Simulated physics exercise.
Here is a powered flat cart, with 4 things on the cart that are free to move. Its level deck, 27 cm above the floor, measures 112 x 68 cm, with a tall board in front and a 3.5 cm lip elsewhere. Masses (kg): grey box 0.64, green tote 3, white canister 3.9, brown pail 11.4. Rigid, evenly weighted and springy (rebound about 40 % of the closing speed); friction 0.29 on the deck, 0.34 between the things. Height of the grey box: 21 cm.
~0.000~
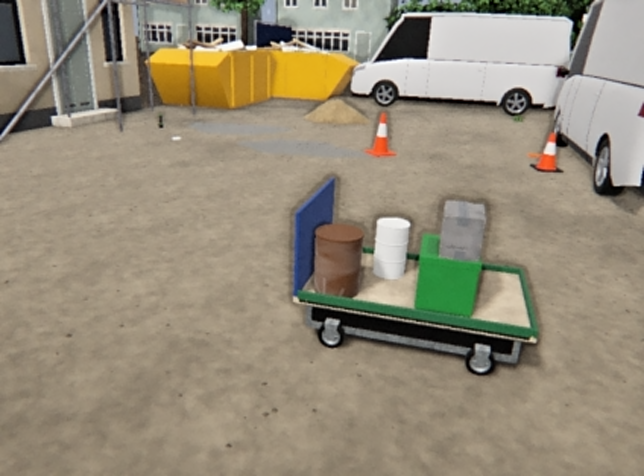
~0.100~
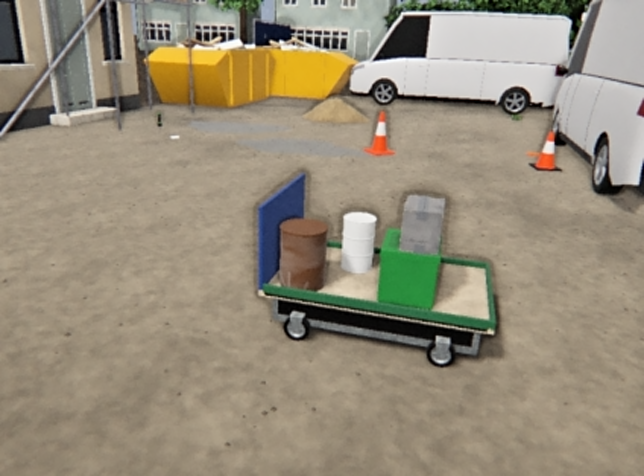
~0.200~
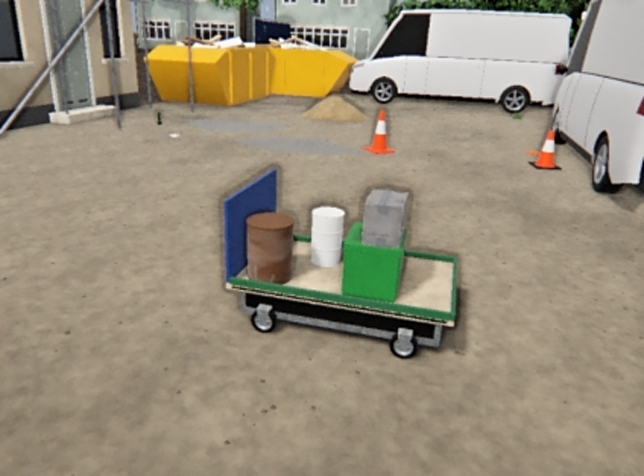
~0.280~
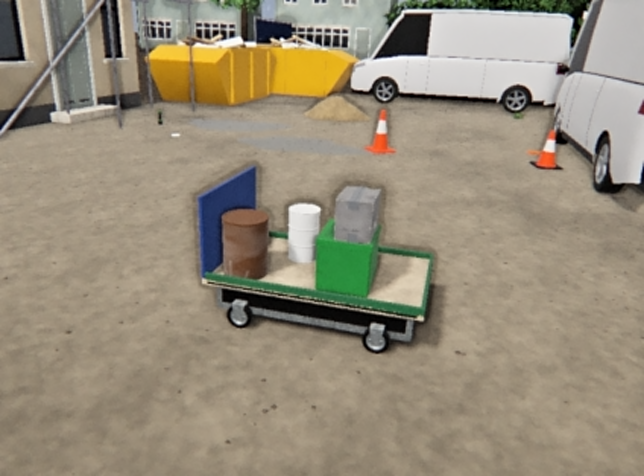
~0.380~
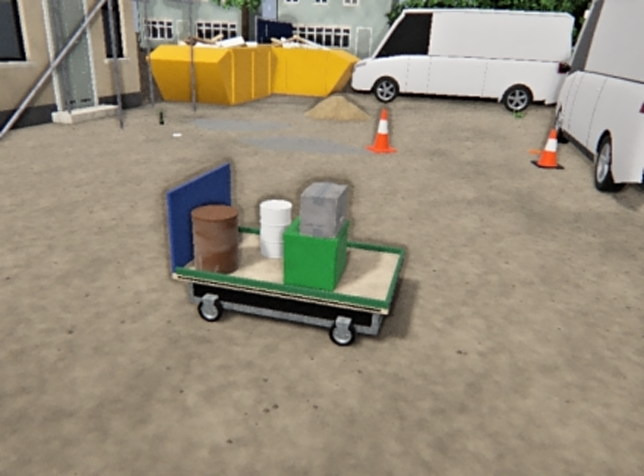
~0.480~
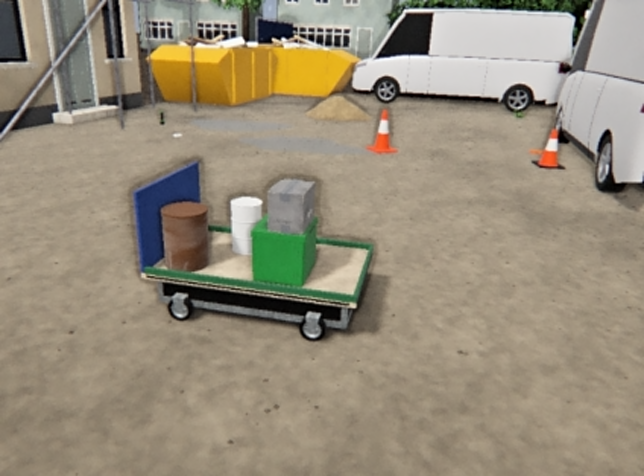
A flat cart carrying a brown barrel, white canister and stacked boxes rolls left across dirt.
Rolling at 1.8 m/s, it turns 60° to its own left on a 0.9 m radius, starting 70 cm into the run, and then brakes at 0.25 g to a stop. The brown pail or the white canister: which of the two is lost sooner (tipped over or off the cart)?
Of the two named, the latter: The white canister.
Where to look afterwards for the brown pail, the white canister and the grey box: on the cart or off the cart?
The brown pail is still on the cart; the white canister ends off the cart; the grey box ends on the cart.
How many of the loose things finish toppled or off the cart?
That comes to 1.
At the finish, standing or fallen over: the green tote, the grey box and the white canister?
The green tote stays upright; the grey box keeps standing; the white canister tips over.
After 0.68 s, 122 cm covered, turned 24°; brown pail slid 28 cm near (121, 235); white canister leaning 8° near (179, 223); grey box slid 6 cm.
After 0.98 s, 176 cm covered, turned 57°; white canister now off the cart; brown pail leaning 41°; grey box slid 20 cm.
After 1.38 s, 237 cm covered, turned 60°; brown pail leaning 19°; grey box slid 23 cm; green tote slid 19 cm.
At rest (2.3 s), off the cart, white canister; not toppled but over 10 cm from the start, grey box, green tote and brown pail. Brown pail was never lost; white canister went at 0.86 s.
